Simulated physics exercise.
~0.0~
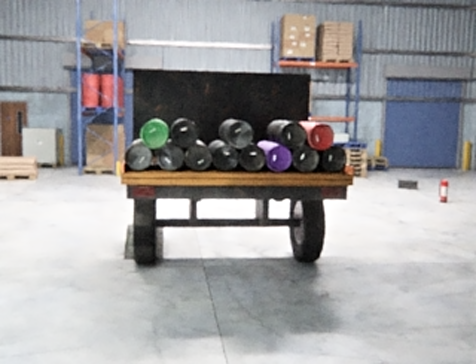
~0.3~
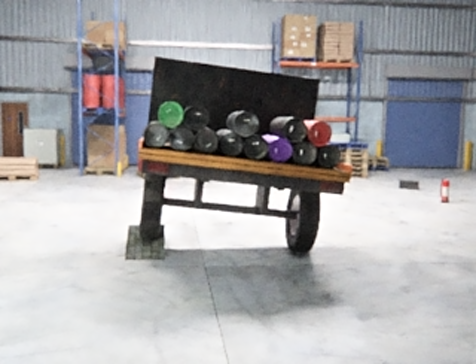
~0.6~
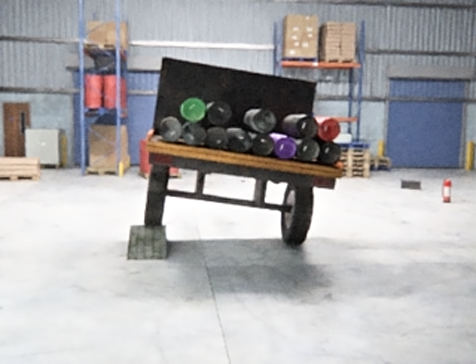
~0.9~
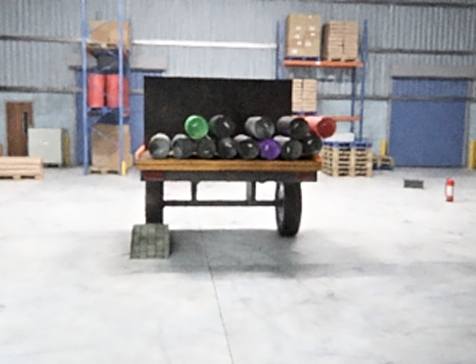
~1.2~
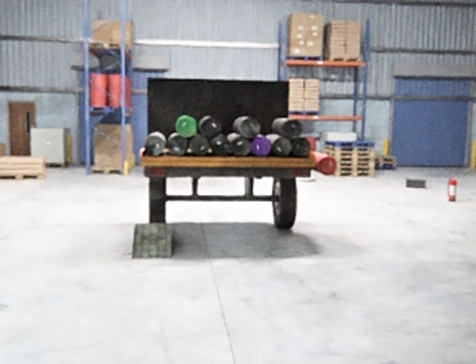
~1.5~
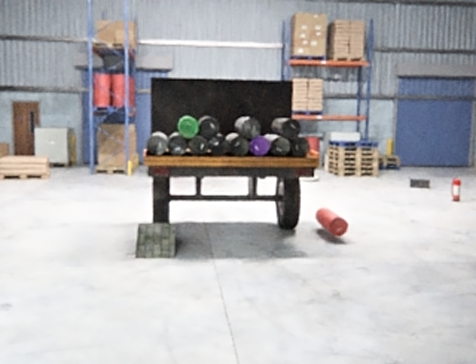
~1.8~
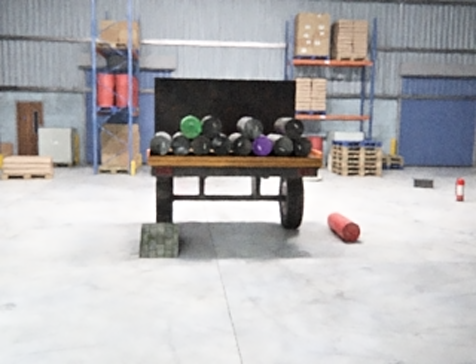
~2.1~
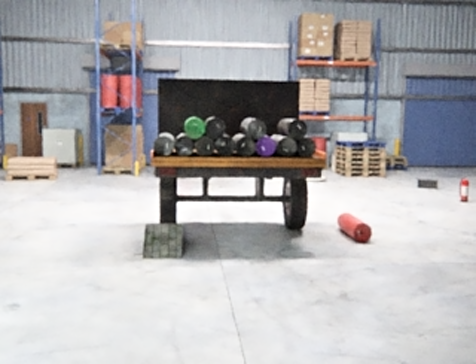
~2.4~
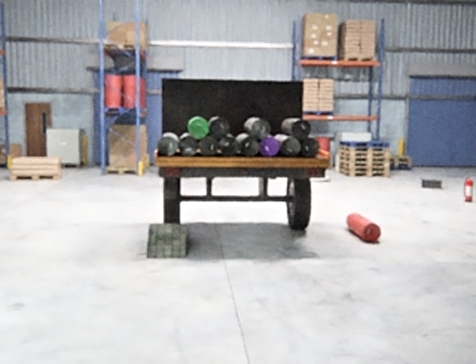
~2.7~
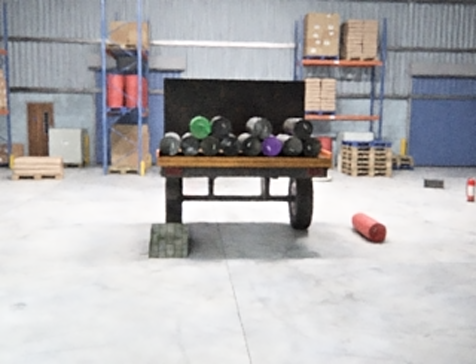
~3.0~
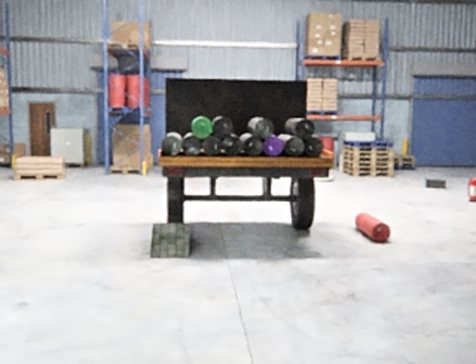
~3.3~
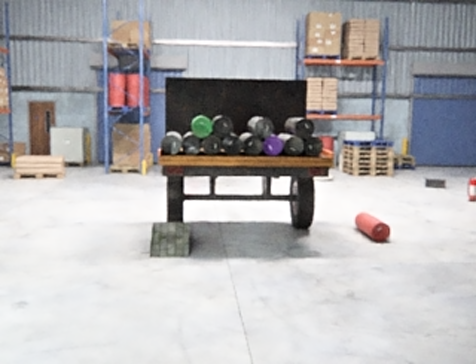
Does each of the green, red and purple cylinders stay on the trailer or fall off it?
The green and purple cylinders stay on the trailer. The red one falls off the right side and ends up on the floor.
